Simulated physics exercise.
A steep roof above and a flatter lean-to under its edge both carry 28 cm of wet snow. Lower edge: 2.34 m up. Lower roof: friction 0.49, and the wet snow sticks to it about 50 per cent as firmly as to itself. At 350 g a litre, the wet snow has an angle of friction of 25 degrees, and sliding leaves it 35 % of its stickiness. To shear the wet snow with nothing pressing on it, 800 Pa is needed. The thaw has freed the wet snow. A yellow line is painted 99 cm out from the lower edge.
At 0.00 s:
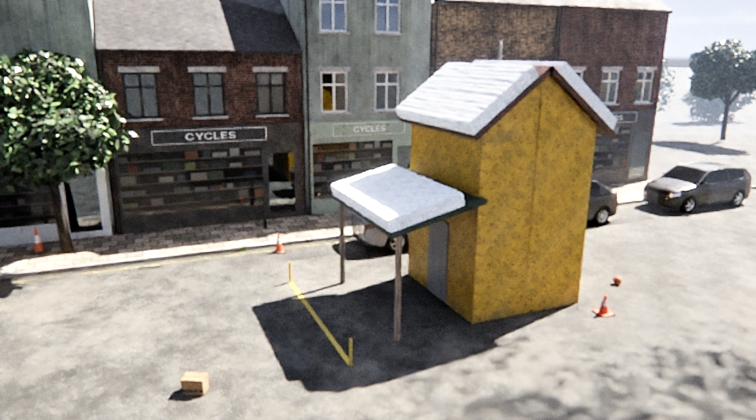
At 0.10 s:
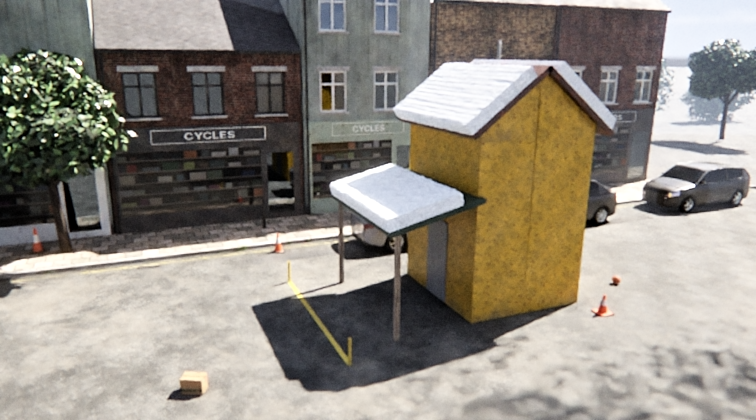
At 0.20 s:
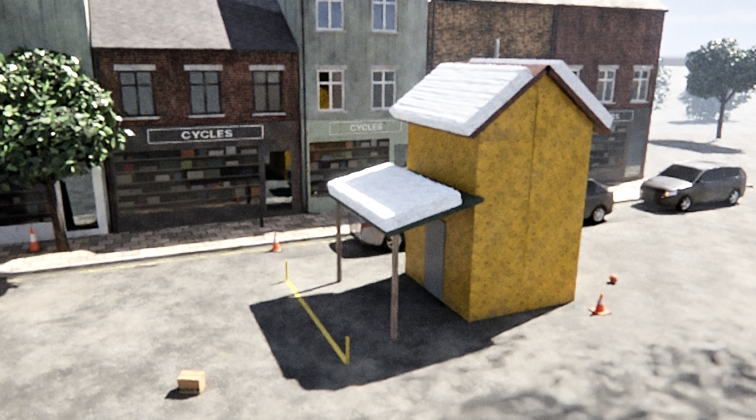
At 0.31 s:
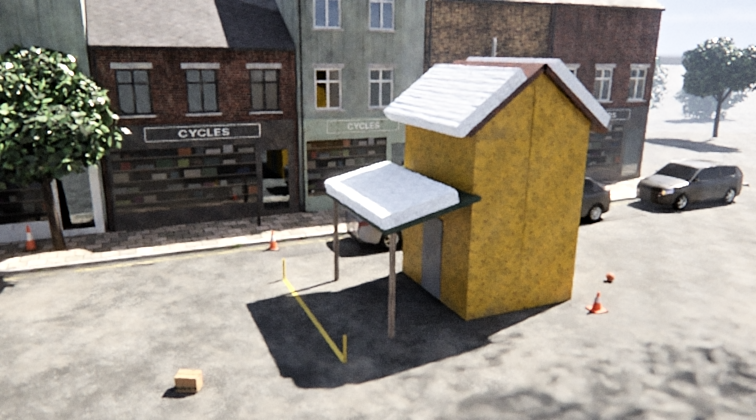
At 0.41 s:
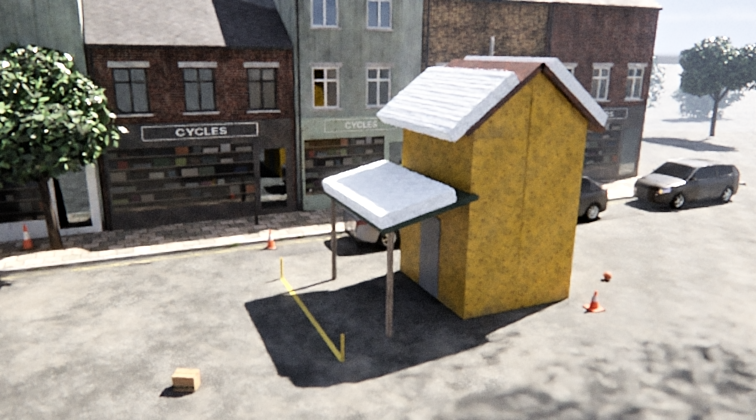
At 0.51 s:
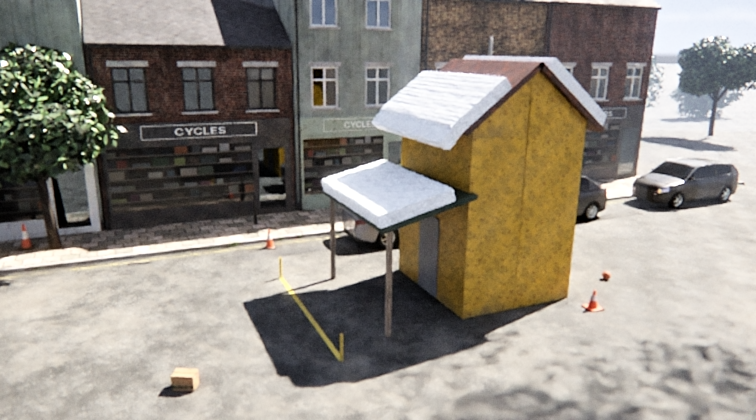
A narrow yellow building with a steep snow-covered roof stands on a grey paved street, seen from above at an angle. A flatter snowy lean-to on posts juts from its left side above a yellow line, with brick and grey-green shopfronts behind, a tree at left and dark cars at right. The upper roof's left snow slab slides slowly down past its edge, finally cracking, while the lean-to's snow stays put and the view drifts very slightly.
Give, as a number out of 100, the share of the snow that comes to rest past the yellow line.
31 out of 100.
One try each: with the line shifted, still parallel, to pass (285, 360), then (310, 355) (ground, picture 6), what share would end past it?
Respectively 9 percent and 18 percent would end past it.
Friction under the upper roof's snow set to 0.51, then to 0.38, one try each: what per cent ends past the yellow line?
Try 1: 6 %; try 2: 20 %.
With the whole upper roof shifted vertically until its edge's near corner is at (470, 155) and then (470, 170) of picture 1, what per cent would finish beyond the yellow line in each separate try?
Try 1: Near 12 %; try 2: Near 3 %.
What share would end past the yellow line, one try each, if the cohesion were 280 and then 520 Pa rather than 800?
45 in a hundred, followed by 40 in a hundred.
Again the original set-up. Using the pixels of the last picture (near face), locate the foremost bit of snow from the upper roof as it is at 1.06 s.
(396, 201) or thereabouts.
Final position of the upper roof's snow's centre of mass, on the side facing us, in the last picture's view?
Centre: Approx. (337, 311) px, near face.
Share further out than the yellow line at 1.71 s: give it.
About 10 %.
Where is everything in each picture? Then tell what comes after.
Front end of the wet snow at (474, 120), in the first frame.
Front end of the wet snow at (472, 132), its middle shifted 1.9 cm, 1 % of it past the upper edge, in one piece, in the second frame.
Front end of the wet snow at (468, 121), its middle shifted 7.6 cm, 4 % of it past the upper edge, in one piece, in the third frame.
Front end of the wet snow at (462, 122), its middle shifted 17 cm, 10 % of it past the upper edge, in one piece, in the fourth frame.
Front end of the wet snow at (454, 134), its middle shifted 32 cm, 18 % of it past the upper edge, in one piece, in the fifth frame.
Front end of the wet snow at (447, 135), its middle shifted 50 cm, 28 % of it past the upper edge, cracking, in the sixth frame.
By 1.06 s, none is below the lower edge and 0 % is past the line.
By 1.71 s, 24 % is below the lower edge and 9 % is past the line.
By 2.35 s, 52 % is below the lower edge and 28 % is past the line.
By 3.00 s, 53 % is below the lower edge and 31 % is past the line.
By 3.40 s, at the end, 53 % is below the lower edge and 31 % is past the line.
